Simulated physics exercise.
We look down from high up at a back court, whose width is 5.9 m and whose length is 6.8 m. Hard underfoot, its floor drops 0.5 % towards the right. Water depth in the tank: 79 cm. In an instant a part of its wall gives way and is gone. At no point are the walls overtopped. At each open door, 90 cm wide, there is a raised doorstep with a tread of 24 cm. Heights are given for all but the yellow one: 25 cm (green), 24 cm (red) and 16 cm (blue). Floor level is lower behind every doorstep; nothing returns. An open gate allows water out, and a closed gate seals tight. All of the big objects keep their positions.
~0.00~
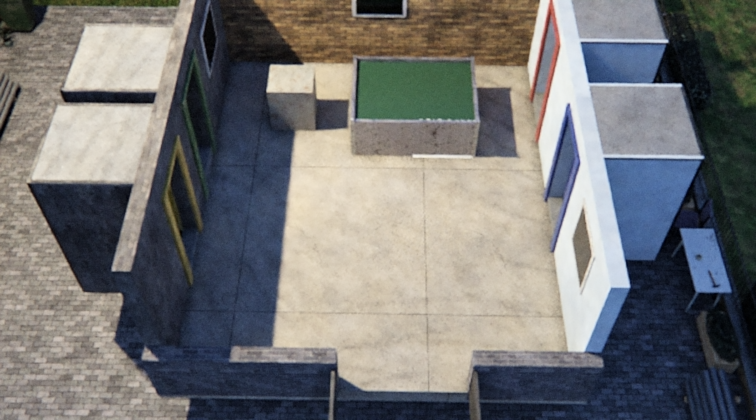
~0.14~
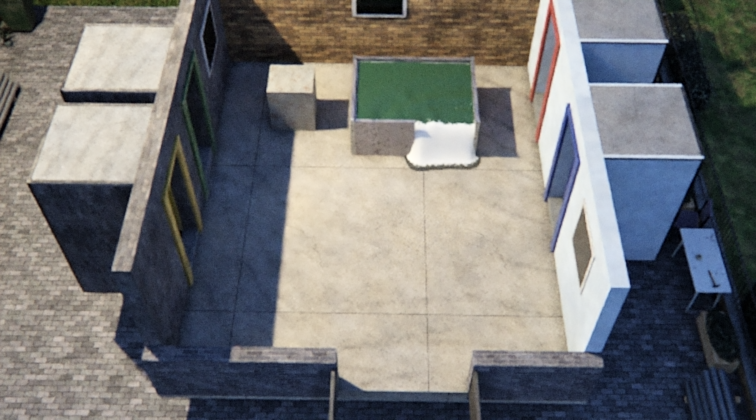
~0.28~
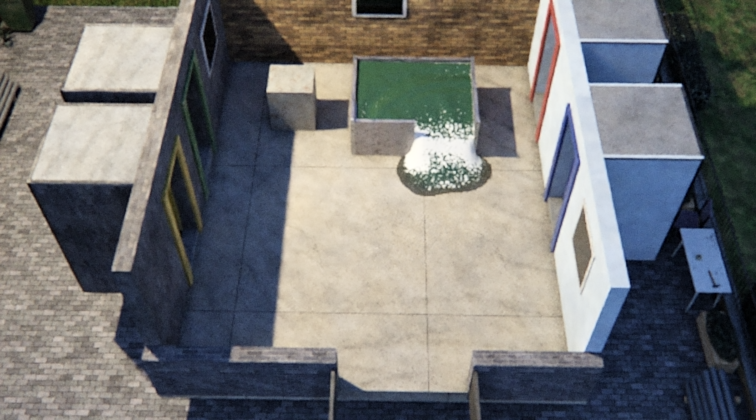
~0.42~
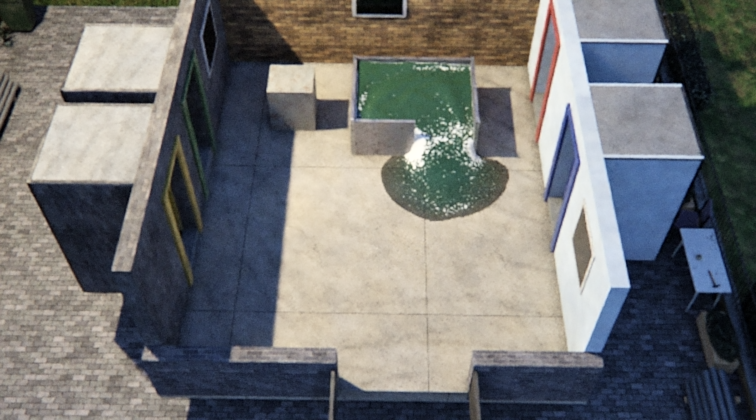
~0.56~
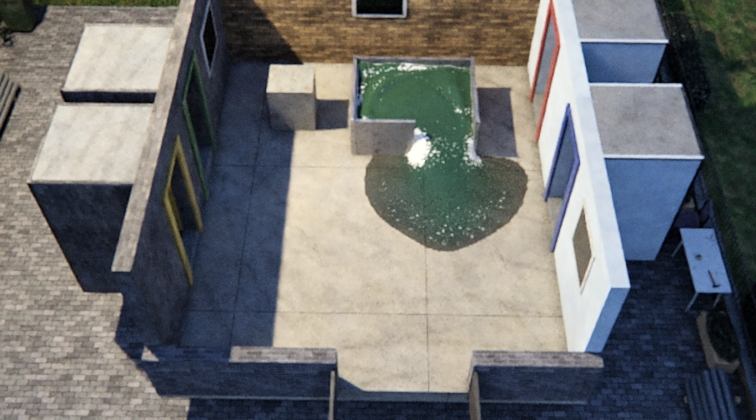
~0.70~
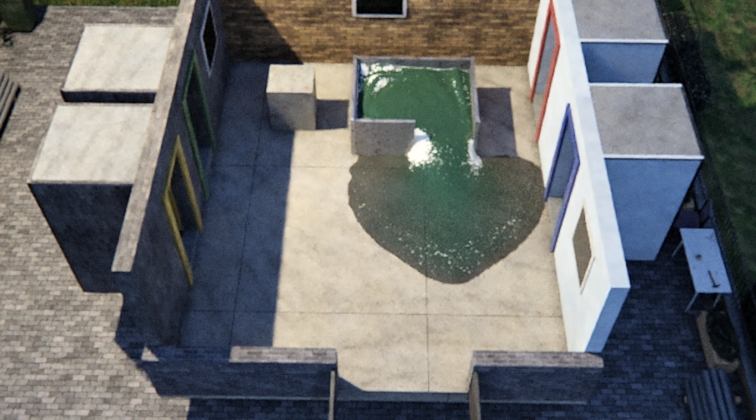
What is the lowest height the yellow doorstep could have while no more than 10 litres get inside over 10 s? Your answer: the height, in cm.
5.5 cm.
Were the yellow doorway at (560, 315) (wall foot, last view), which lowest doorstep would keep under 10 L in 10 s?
21 cm.
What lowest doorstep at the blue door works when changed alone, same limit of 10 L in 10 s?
The blue one would have to be about 18 cm high.
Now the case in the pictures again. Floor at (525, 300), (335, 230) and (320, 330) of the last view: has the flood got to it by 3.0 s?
In order: Soaked, soaked, soaked.
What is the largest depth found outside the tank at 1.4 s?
I'd put it near 41 cm.
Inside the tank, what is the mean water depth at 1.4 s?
Near 48 cm, averaged.
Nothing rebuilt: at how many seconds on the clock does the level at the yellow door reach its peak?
It peaks around 6.0 s.
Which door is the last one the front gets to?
Green, last of all.
After 1.4 s water covers 40 % of the floor, deepest (41 cm) near (444, 158); it has not reached the yellow door.
After 3.0 s water covers 50 % of the floor, deepest (32 cm) near (558, 336); it has not reached the yellow door.
After 10.0 s water covers 90 % of the floor, deepest (8 cm) near (174, 372); 6 cm at the yellow door, 0 litres in over its 12 cm doorstep.
At the yellow door as built, the water arrived by 4.3 s and peaked near 10 cm at 5.8 s.
With a doorstep of 5 cm, 12 litres would have come in within the 10 s; with 6 cm, 7 litres. So under 10 litres takes about 5.5 cm.
